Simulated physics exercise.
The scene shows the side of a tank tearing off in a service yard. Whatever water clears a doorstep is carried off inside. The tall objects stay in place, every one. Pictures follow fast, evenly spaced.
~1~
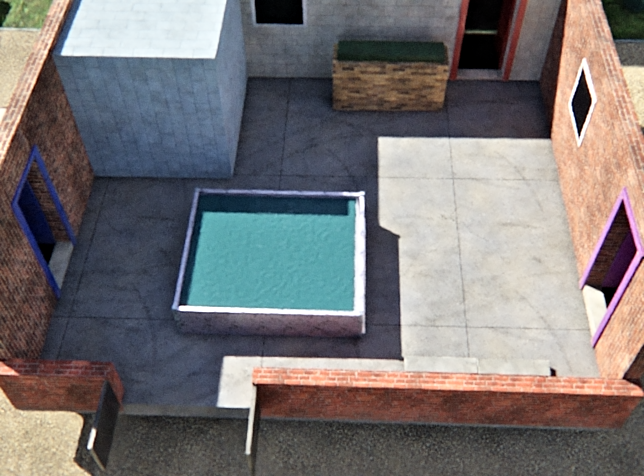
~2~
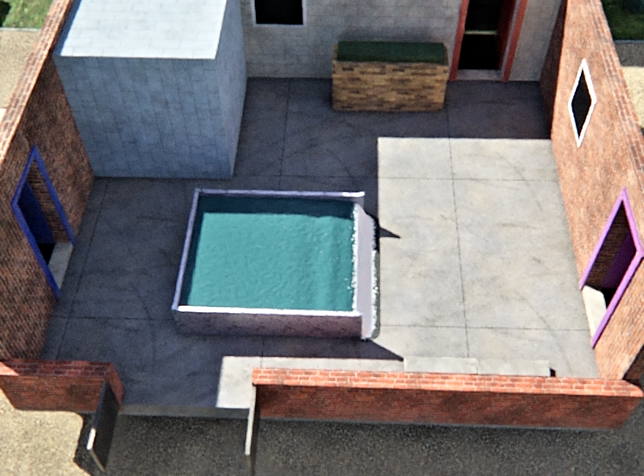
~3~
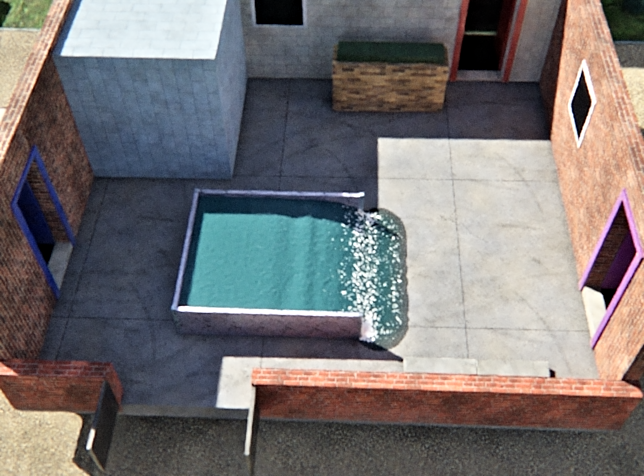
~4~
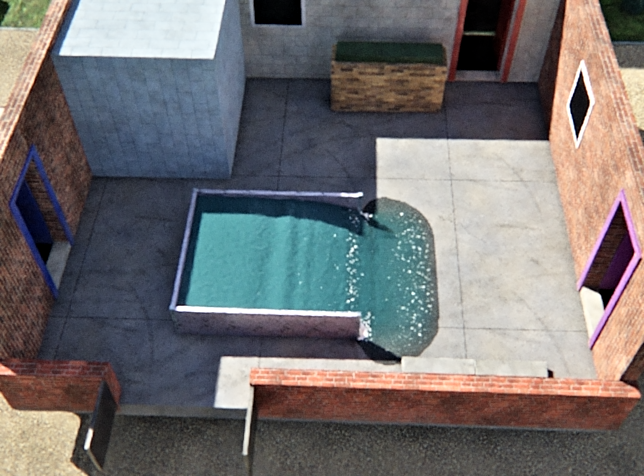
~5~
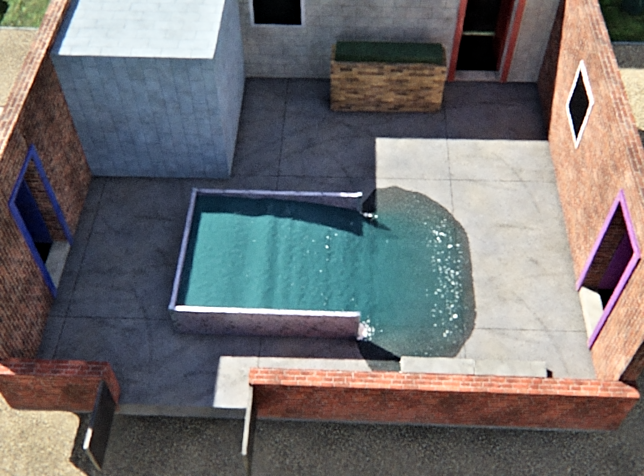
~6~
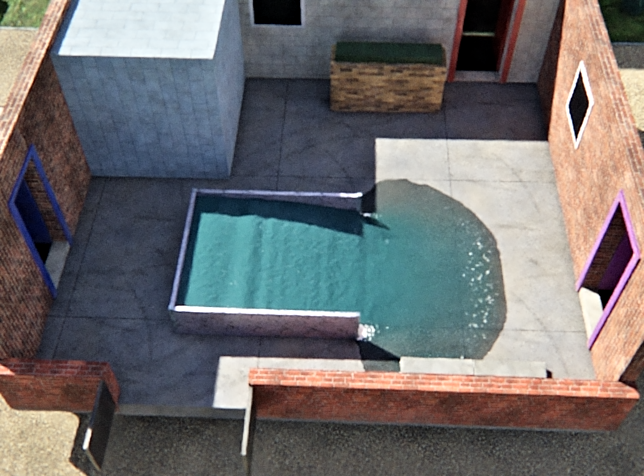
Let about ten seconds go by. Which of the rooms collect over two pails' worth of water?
One by one: The blue door will respect the limit; the purple door will break the limit; the red door will break the limit.
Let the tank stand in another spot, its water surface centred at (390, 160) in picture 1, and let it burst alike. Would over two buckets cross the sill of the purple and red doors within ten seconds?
Log - purple door: Limit not reached; red door: Limit exceeded.
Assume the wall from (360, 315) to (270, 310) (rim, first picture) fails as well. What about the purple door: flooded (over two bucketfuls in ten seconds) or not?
Note: Purple falls short.
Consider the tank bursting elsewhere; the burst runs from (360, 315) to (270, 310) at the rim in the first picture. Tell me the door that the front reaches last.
It would be the red one.
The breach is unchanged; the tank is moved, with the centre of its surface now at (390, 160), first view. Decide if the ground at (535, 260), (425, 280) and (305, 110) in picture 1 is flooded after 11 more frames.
One after the other: Covered, no water, no water.
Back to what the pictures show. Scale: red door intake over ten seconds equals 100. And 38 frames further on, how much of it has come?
About 55 per cent.
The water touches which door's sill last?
It would be the one in blue.
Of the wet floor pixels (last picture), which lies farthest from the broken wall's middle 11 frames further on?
Roughly (540, 146).
A moment on, water covers 30 % of the floor; the blue door not reached, the purple door wet at the sill, nothing in, the red door not reached.
Next, water covers 35 % of the floor; the blue door not reached, the purple door over two buckets in, the red door not reached.
Then, water covers 40 % of the floor; the blue door not reached, the purple door far over two buckets in, the red door wet at the sill, nothing in.
Later, water covers 65 % of the floor; the blue door not reached, the purple door far over two buckets in, the red door far over two buckets in.
In the end, water covers 95 % of the floor; the blue door wet at the sill, nothing in, the purple door far over two buckets in, the red door far over two buckets in.
